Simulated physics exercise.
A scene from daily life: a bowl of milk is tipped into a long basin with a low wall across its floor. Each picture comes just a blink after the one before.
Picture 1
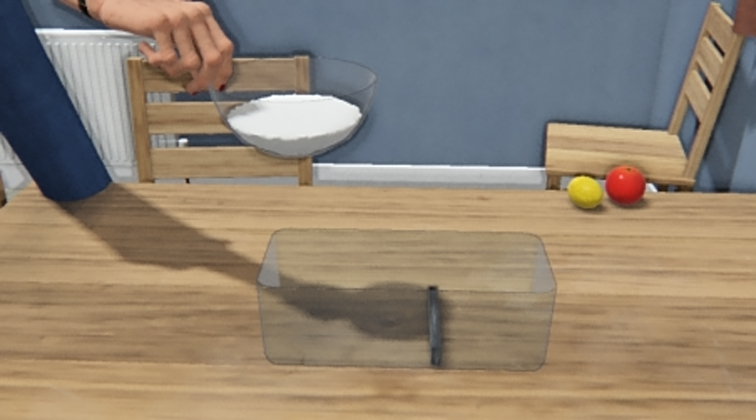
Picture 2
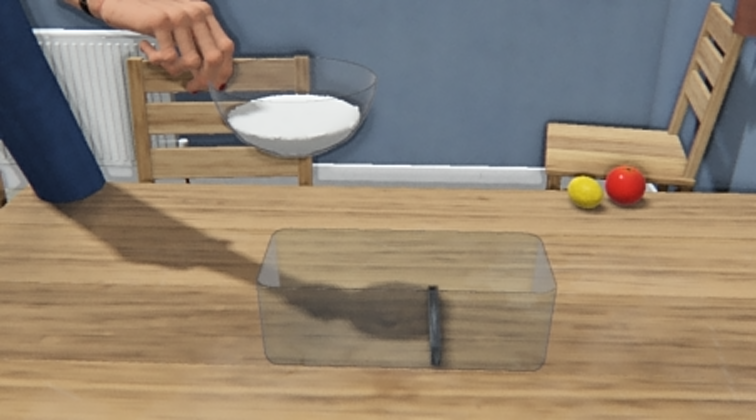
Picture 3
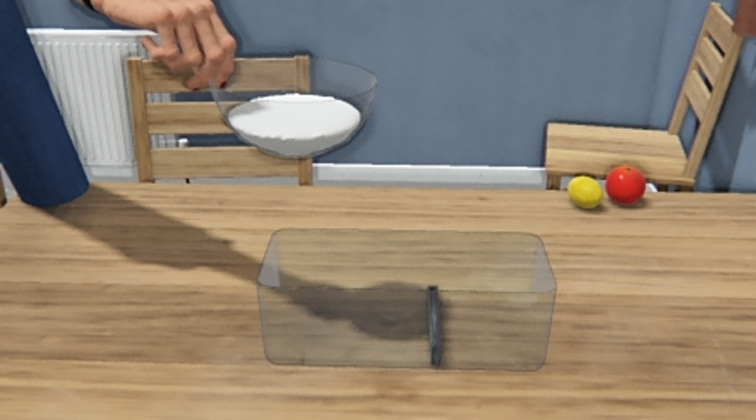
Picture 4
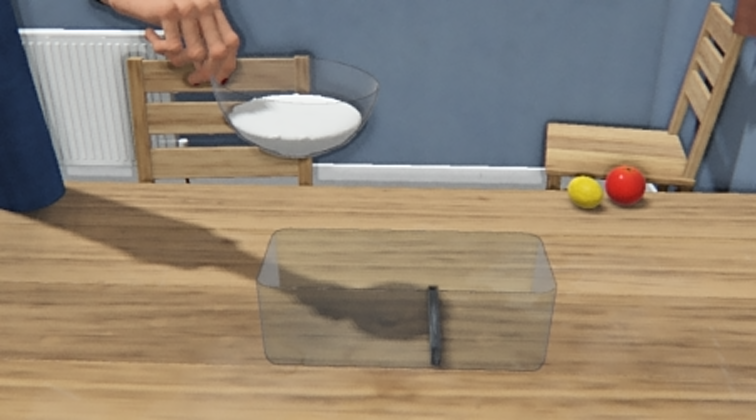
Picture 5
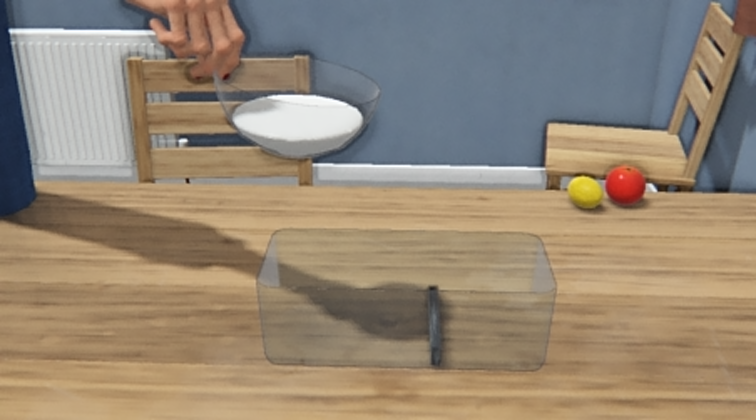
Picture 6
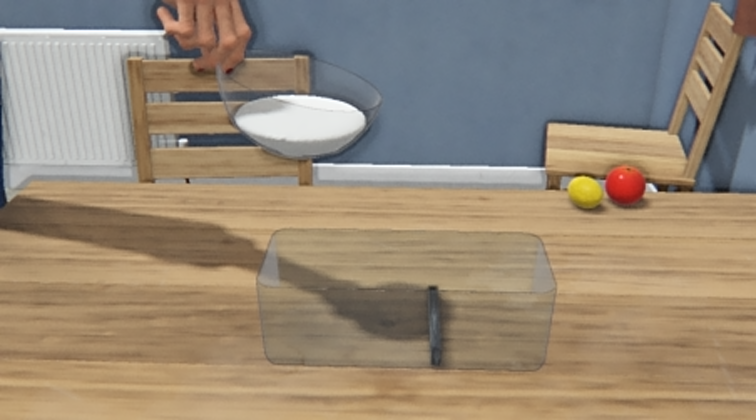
A hand at the upper left slowly tilts a clear bowl of white milk slightly down to the right, while a dark blue shape at the left edge slides leftward out of view. Below sits a long transparent basin with a low dark wall across its floor, a yellow and a red fruit to the right. The steady camera looks slightly down on a wooden table, with chairs, a white radiator and a blue-grey wall behind.
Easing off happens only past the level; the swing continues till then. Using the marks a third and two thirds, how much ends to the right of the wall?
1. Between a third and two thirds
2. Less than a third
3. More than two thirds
2, less than a third.
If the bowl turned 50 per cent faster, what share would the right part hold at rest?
I'd say close to 15 %.
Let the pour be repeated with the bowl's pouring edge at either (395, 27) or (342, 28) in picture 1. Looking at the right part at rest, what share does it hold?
45 and 15 in a hundred.
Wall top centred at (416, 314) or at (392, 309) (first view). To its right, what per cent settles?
Respectively 40 and 65 per cent, approximately.
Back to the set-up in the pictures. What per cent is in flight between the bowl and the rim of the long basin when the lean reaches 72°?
Roughly 45 percent.
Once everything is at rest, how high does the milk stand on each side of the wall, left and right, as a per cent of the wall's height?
Once it settles, the left reaches around 50 and the right around 10.
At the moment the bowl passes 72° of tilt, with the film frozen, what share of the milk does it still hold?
45 per cent or so.
A moment on, the bowl is tipped part way and 46 per cent is still to pour, 8 is left of the wall and 0 right of it.
Next, the bowl is tipped right over and 0 per cent is still to pour, 82 is left of the wall and 8 right of it.
Then the bowl is tipped right over and 0 per cent is still to pour, 86 is left of the wall and 13 right of it.
Later the bowl is tipped right over and 0 per cent is still to pour, 86 is left of the wall and 13 right of it.
Finally, 85 per cent lies left of the wall, 13 right of it and 1 outside.
